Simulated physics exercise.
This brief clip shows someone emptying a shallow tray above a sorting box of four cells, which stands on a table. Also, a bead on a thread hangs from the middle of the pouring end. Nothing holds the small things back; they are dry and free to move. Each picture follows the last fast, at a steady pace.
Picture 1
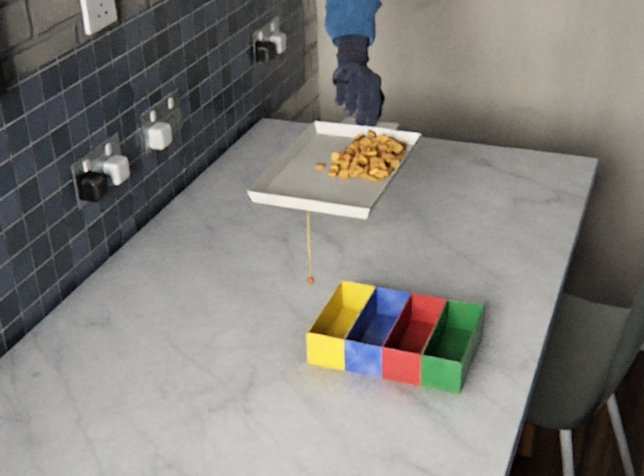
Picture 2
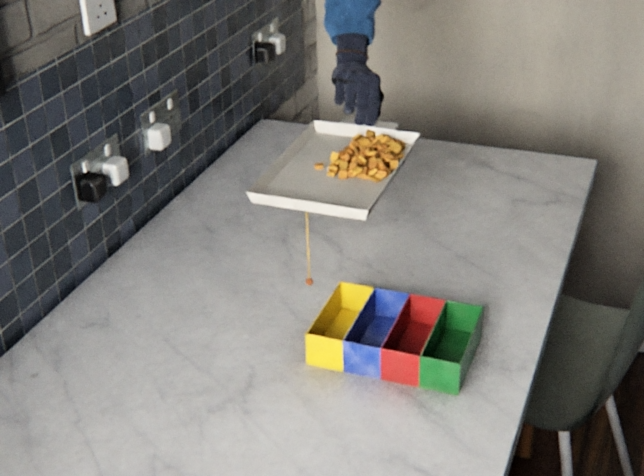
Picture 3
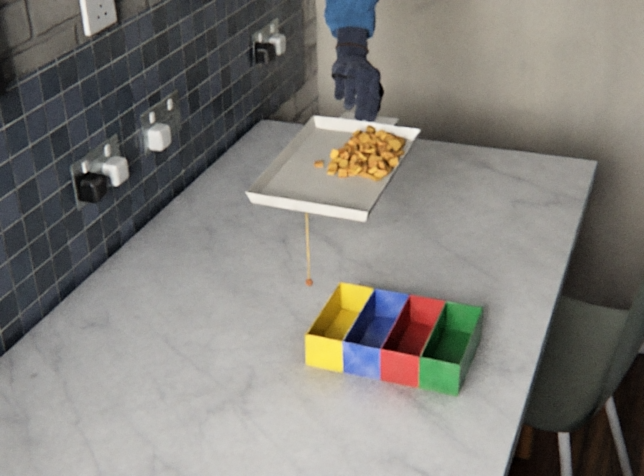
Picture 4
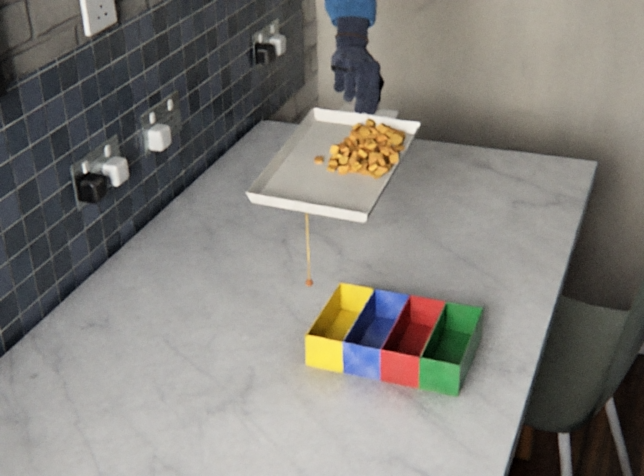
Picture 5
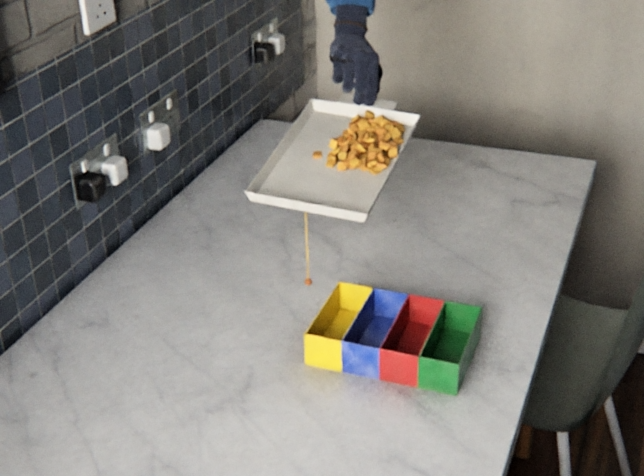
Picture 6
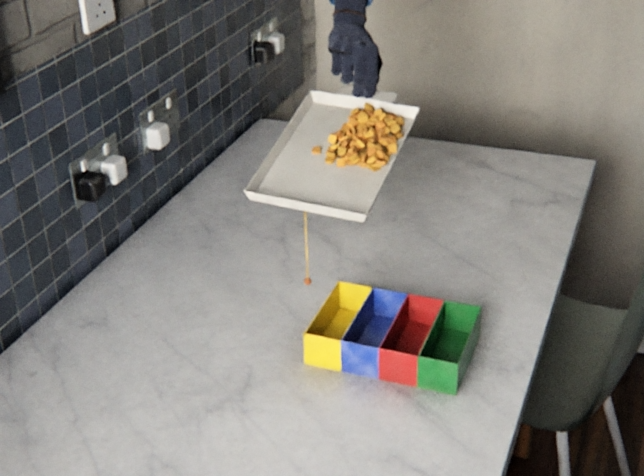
A gloved hand gradually raises the far end of a shallow white tray holding a heap of golden-brown pieces above a table, while the thread beneath it and the yellow, blue, red and green box stay almost still.
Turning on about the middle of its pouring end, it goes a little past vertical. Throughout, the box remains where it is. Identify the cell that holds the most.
The yellow cell holds the most.
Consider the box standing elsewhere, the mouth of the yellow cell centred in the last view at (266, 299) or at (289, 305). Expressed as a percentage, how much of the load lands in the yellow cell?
It would be roughly 0 per cent, followed by roughly 10 per cent.
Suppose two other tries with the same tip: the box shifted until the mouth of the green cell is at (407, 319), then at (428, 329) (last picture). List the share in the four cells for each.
100 %, 90 %.
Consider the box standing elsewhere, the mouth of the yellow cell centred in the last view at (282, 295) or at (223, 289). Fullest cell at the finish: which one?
So the first one goes to the red one and the second to the green one.
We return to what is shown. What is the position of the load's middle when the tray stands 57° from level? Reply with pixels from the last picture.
The centre of the load shows up near (340, 209) in the last view.
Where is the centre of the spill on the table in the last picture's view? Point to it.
Estimate: About (298, 337).
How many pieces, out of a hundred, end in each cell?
Yellow cell: Roughly 50; blue cell: Roughly 20; red cell: Roughly 0; green cell: Roughly 0.
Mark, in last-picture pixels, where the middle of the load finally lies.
Around (338, 340), give or take.
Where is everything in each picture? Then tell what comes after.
In the first picture, corners of the pouring end at (253, 190) and (366, 207), level; middle of the load at (371, 159), cereal squares; bead on its thread at (310, 280); yellow cell at (326, 348); blue cell at (363, 356); red cell at (401, 363); green cell at (441, 371).
In the second picture, corners of the pouring end at (252, 191) and (365, 208), level; middle of the load at (370, 159).
In the third picture, corners of the pouring end at (251, 191) and (365, 209), tipped barely, lowest at the right corner; middle of the load at (370, 156).
In the fourth picture, corners of the pouring end at (251, 191) and (365, 211), tipped a little, lowest at the right corner; middle of the load at (370, 151).
In the fifth picture, corners of the pouring end at (250, 190) and (364, 211), tipped a little, lowest at the right corner; middle of the load at (369, 145).
In the sixth picture, corners of the pouring end at (249, 189) and (363, 212), tipped a little, lowest at the right corner; middle of the load at (368, 140); yellow cell at (323, 349); blue cell at (360, 357); red cell at (398, 365); green cell at (437, 373).
Soon after the last picture, tray tipped steeply; most on the tray; a small part in the yellow cell; a stray few in the blue cell; a small part falling or outside the box.
A little later, tray tipped right over; about a quarter on the tray; about a third in the yellow cell; a small part in the blue cell; a stray few in the red cell; about a quarter falling or outside the box.
Later still, tray tipped past a quarter turn; about half in the yellow cell; about a quarter in the blue cell; a stray few in the red cell; about a quarter falling or outside the box.
At rest, tray tipped past a quarter turn; about half in the yellow cell; about a quarter in the blue cell; a stray few in the red cell; none in the green cell; about a quarter outside the box.
